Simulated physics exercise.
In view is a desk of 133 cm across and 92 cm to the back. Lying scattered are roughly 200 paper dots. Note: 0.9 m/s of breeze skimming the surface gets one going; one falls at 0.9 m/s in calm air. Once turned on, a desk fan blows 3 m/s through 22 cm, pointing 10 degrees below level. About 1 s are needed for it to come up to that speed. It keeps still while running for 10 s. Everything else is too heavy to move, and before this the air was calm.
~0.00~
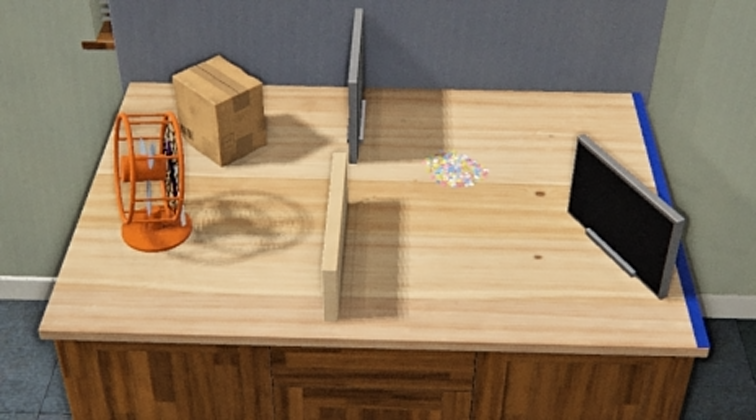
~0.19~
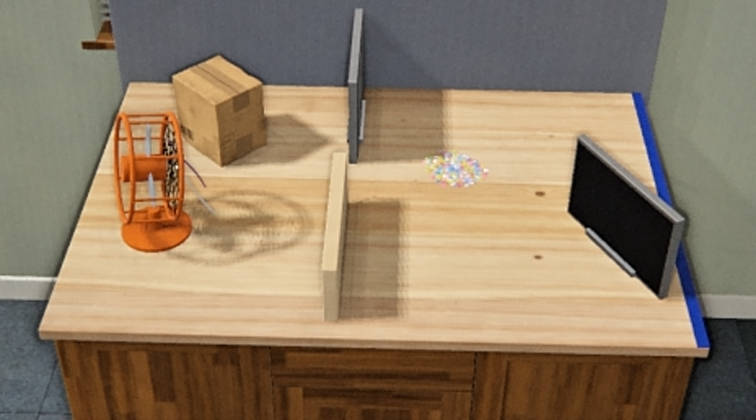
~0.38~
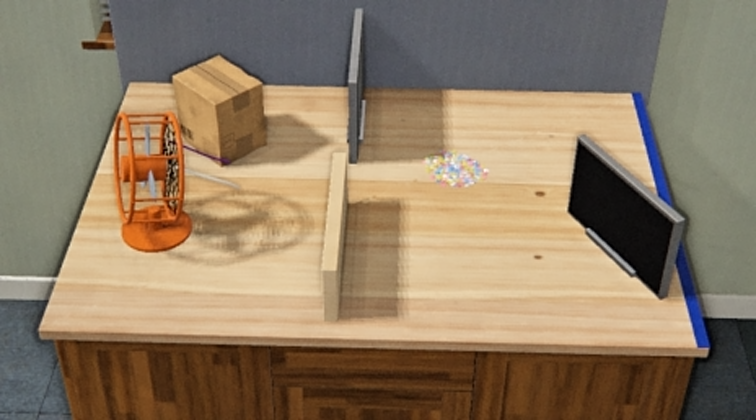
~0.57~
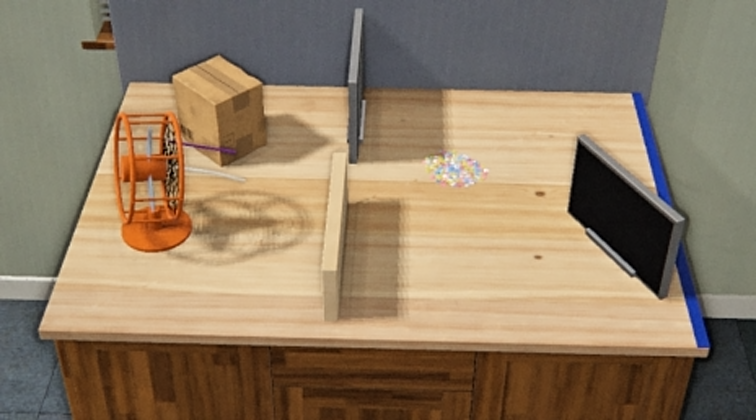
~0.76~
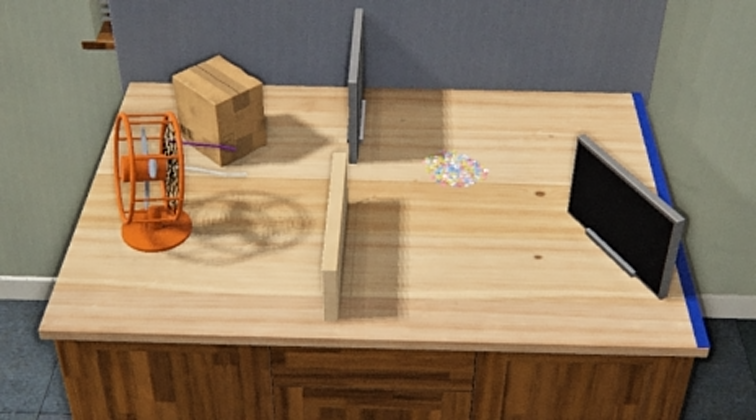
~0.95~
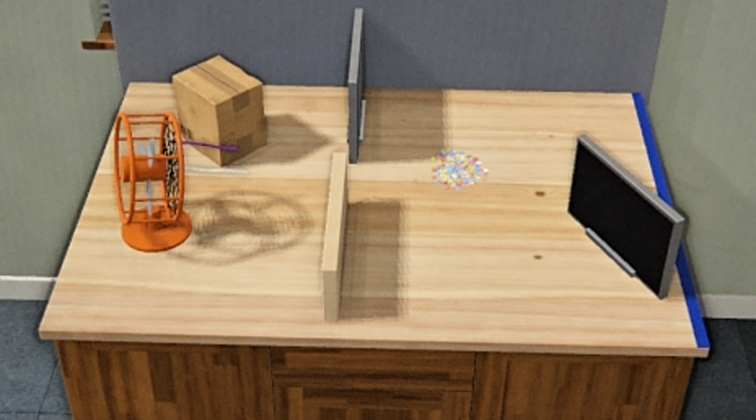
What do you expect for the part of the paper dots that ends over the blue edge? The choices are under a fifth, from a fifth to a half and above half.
The greater part.
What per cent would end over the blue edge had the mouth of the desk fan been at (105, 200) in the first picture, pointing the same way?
Result: Approx. 80 %.
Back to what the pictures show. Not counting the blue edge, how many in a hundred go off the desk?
0 %.
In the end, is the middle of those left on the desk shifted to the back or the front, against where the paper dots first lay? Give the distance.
I'd say toward the rear end, by something like 25 centimetres.
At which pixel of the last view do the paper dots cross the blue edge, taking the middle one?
The middle crossing sits close to (656, 150) in the last picture.
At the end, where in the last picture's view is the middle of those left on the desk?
Around (534, 113).
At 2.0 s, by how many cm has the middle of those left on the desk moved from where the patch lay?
Measured offset: Approx. 15 cm.
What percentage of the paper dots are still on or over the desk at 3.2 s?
Some 40 per cent.
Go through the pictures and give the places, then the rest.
The middle of the paper dots is near (451, 169), none has stirred yet and the mouth of the desk fan is at (148, 168), in the first frame.
The middle of the paper dots is near (452, 169), none has stirred yet and the blue edge is centred on (671, 203), in the second frame.
The middle of the paper dots is near (452, 169), none has stirred yet, the top of a laptop is at (356, 43) and the top of a board is at (335, 207), in the third frame.
The middle of the paper dots is near (452, 169) and none has stirred yet, in the fourth frame.
The middle of the paper dots is near (452, 169) and none has stirred yet, in the fifth frame.
The middle of the paper dots is near (458, 168), the farthest in sight from the desk fan is at (486, 170) and about 15 % have left their places, in the sixth frame.
After 2.0 s, 46 % are over the blue edge; the middle of those still in play is near (528, 177); 34 % have settled or left.
After 3.2 s, 56 % are over the blue edge; the middle of those still in play is near (513, 131); 54 % have settled or left.
After 5.5 s, 74 % are over the blue edge; the middle of those still in play is near (534, 124); 73 % have settled or left.
After 10.0 s, at the end, 84 % are over the blue edge; the middle of those still in play is near (534, 113).
